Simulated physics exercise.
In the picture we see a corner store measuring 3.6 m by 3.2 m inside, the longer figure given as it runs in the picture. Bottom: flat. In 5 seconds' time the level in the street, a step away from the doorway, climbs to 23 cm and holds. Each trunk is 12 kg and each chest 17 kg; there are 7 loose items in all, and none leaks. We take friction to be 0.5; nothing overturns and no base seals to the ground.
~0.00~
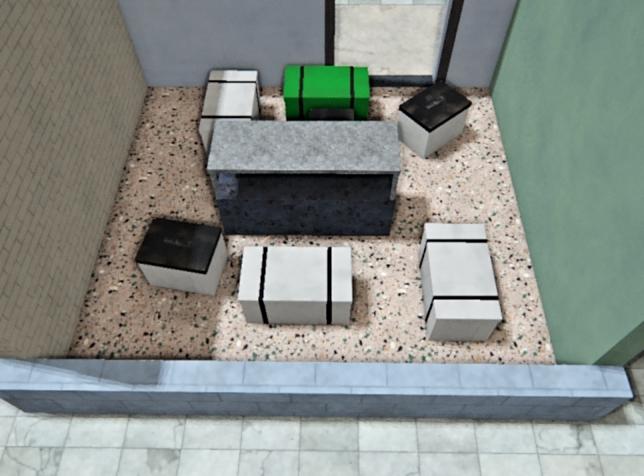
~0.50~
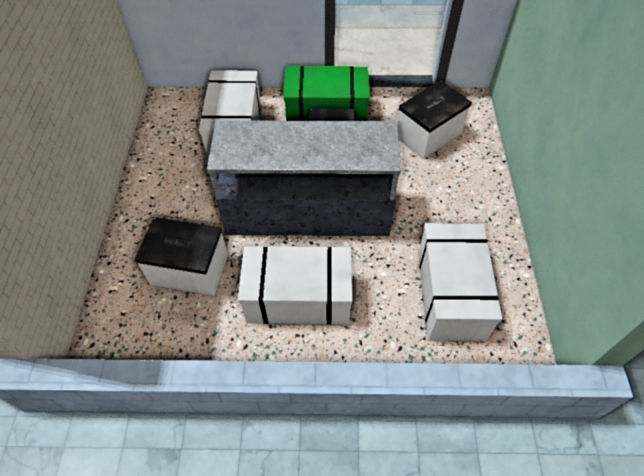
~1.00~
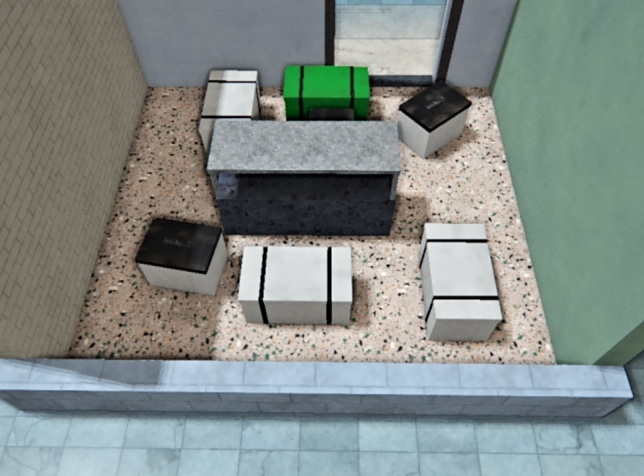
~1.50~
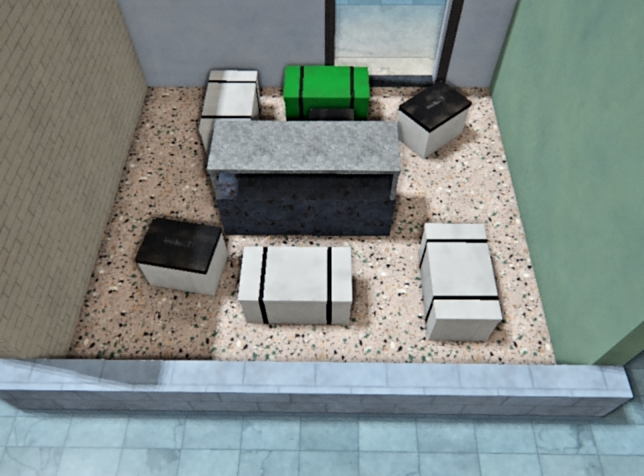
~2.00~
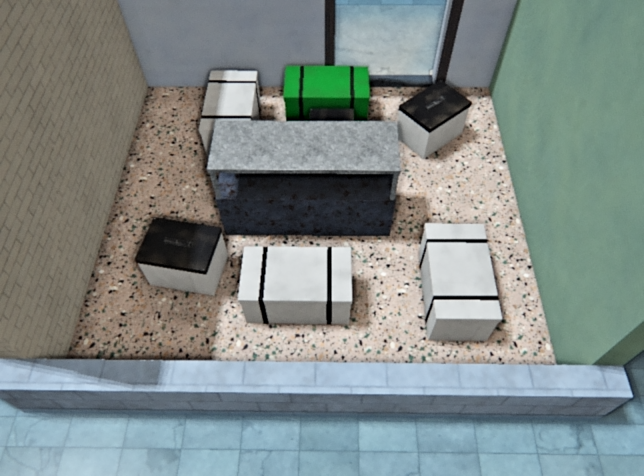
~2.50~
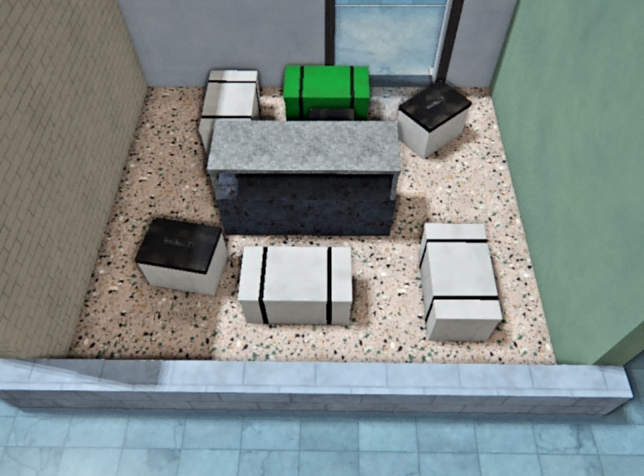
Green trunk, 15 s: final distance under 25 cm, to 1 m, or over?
Looks like it will get pushed a little way.
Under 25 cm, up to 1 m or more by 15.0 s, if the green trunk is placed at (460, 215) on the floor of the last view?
I'd say it goes a long distance.
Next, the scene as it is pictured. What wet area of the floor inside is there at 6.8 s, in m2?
Wet area: Approx. 8.0 m2.
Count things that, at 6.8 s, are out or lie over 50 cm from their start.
By my tally, 4.
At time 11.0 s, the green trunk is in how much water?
9 cm or so.
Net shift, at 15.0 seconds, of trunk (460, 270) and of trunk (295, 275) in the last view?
Net displacement, in order: 150 cm; 200 cm.
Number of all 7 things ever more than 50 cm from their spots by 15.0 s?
That comes to 7.
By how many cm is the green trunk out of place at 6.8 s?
Shift: About 60 cm.
After 3.5 s the green trunk is near (323, 85), 0.1 m from its start, aground; 0 afloat.
After 6.8 s the green trunk is near (258, 83), 0.7 m from its start, aground; 3 afloat.
After 11.0 s the green trunk is near (254, 93), 0.7 m from its start, afloat; 6 afloat.
After 15.0 s the green trunk is near (356, 114), 0.6 m from its start, afloat; 7 afloat.
